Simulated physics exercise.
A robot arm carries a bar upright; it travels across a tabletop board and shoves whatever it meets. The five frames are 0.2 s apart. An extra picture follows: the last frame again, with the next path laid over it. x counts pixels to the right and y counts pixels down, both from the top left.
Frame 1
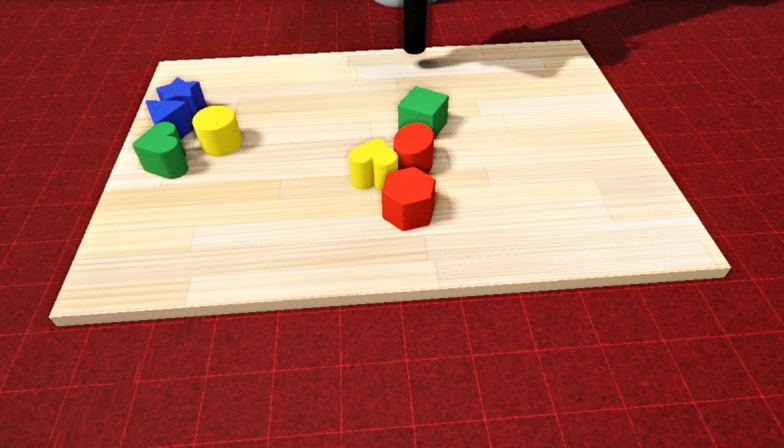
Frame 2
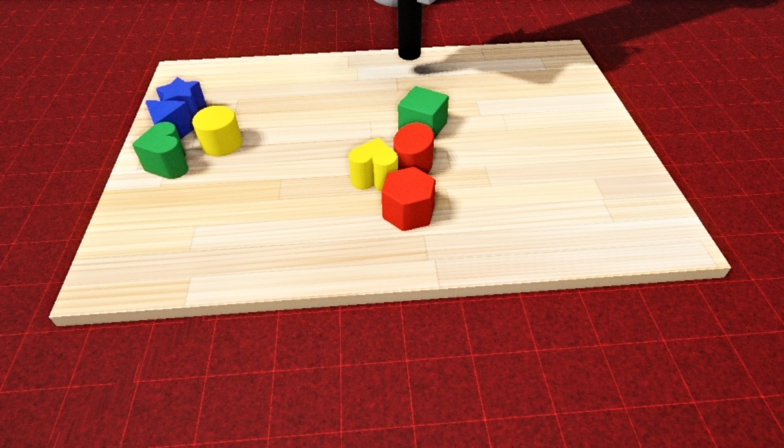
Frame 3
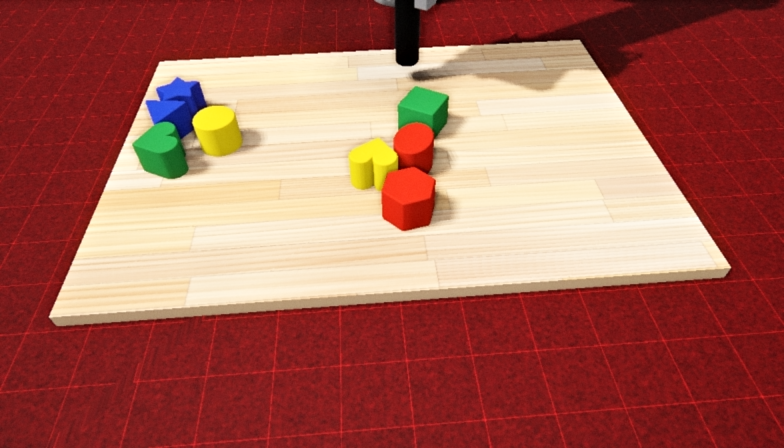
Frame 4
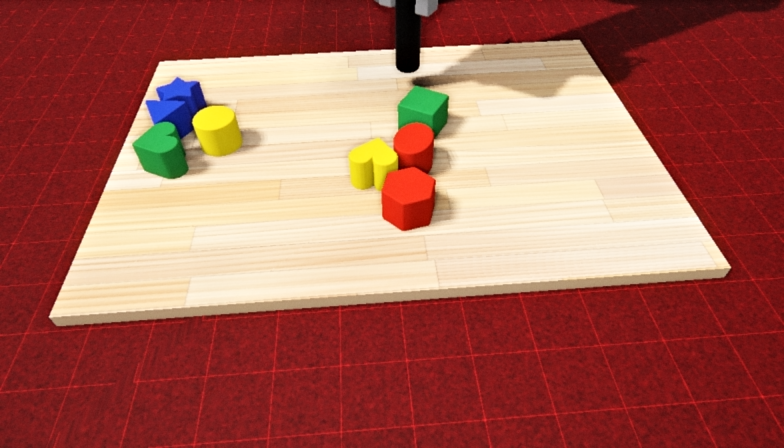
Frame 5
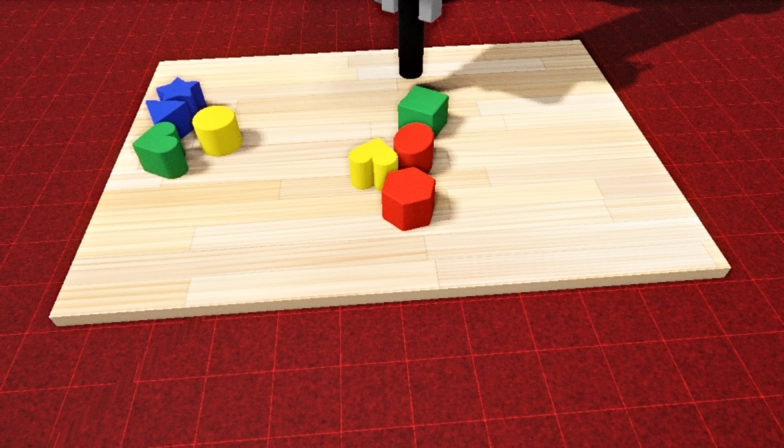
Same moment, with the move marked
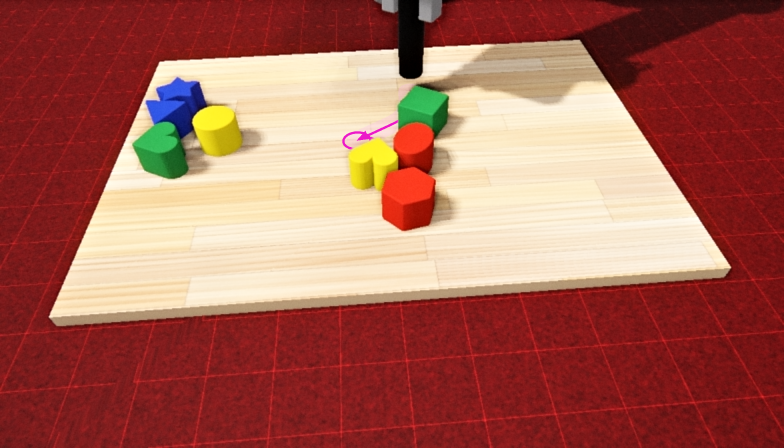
To begin with, a black bar hangs at the far edge of a wooden board holding blue, green, yellow and red blocks in two clusters. The bar shifts slightly left, then edges nearer the green square block, touching nothing, while every block stays still.
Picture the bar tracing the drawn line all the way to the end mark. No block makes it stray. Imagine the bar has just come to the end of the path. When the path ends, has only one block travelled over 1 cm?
Yes, I think so.
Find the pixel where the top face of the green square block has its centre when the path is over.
For the centre of its top, I'd go with (424, 112).
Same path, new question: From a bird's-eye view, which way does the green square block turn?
From above, counter-clockwise.
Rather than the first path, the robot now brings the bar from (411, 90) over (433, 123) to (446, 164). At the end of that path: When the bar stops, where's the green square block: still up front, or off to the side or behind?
In the end it is ahead.
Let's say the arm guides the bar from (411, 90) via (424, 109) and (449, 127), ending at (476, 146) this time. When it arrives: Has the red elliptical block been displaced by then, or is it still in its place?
At the end of the path, it will have moved.
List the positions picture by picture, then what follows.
Tip of the bar at (415, 50), middles of tops, yellow heart block at (374, 152), red elliptical block at (414, 137), green square block at (424, 99), in the first frame.
Bar at (410, 56), nothing pushed, in the second frame.
Bar at (407, 62), nothing pushed, in the third frame.
Bar at (408, 68), nothing pushed, in the fourth frame.
Bar at (411, 74), yellow heart block at (374, 152), red elliptical block at (414, 137), green square block at (424, 99), in the fifth frame.
The line goes from (411, 90) by way of (410, 110) and (387, 126) to (357, 141).
What follows on the original path. One third of the way, bar at (410, 94); green square block at (426, 104).
Two thirds of the way, bar at (386, 110); red elliptical block at (415, 140); green square block at (424, 112), turned 40° anticlockwise.
At the end, bar at (356, 124); yellow heart block unmoved; red elliptical block at (415, 140); green square block at (424, 112), turned 40° anticlockwise.
